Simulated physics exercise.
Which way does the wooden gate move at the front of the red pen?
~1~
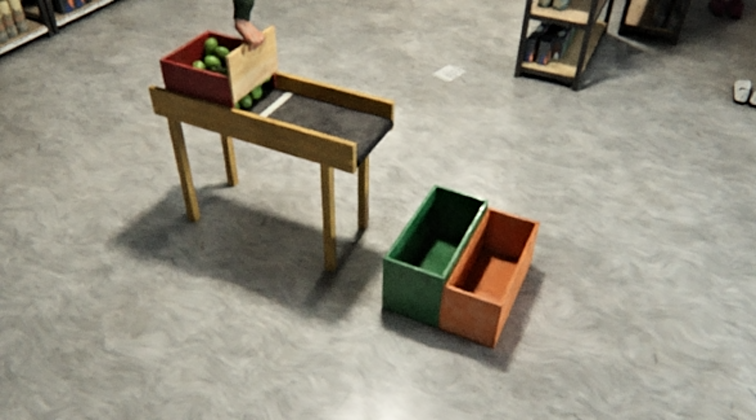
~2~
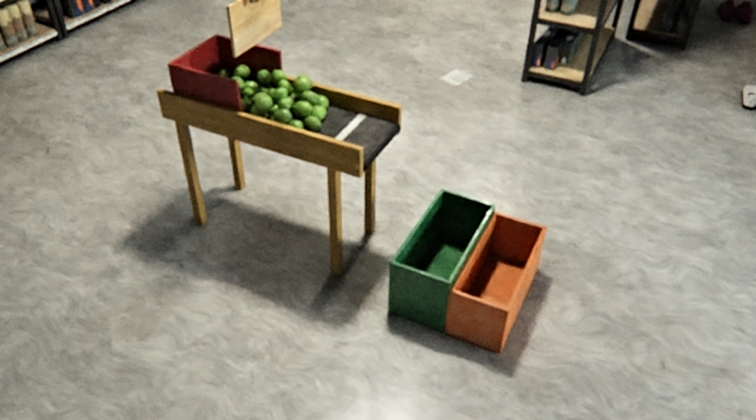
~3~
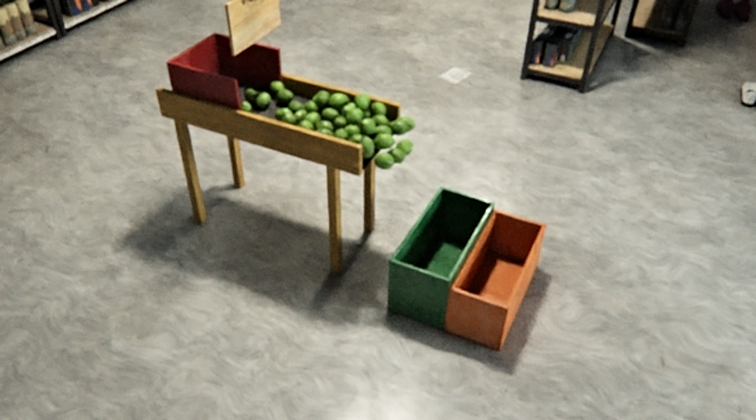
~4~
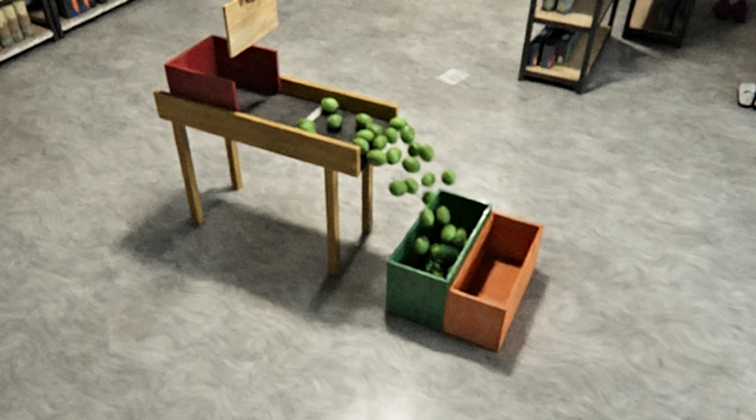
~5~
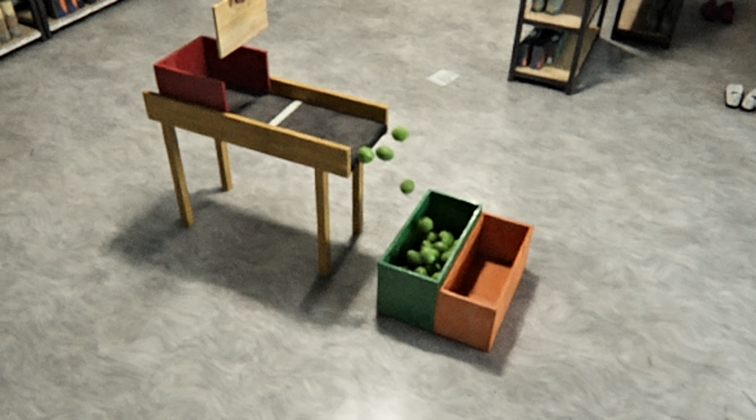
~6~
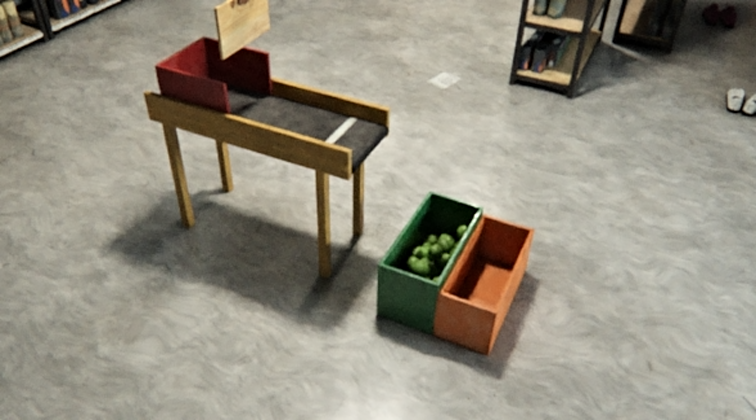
The gate moves upward, opening the way for the limes to come out onto the belt.
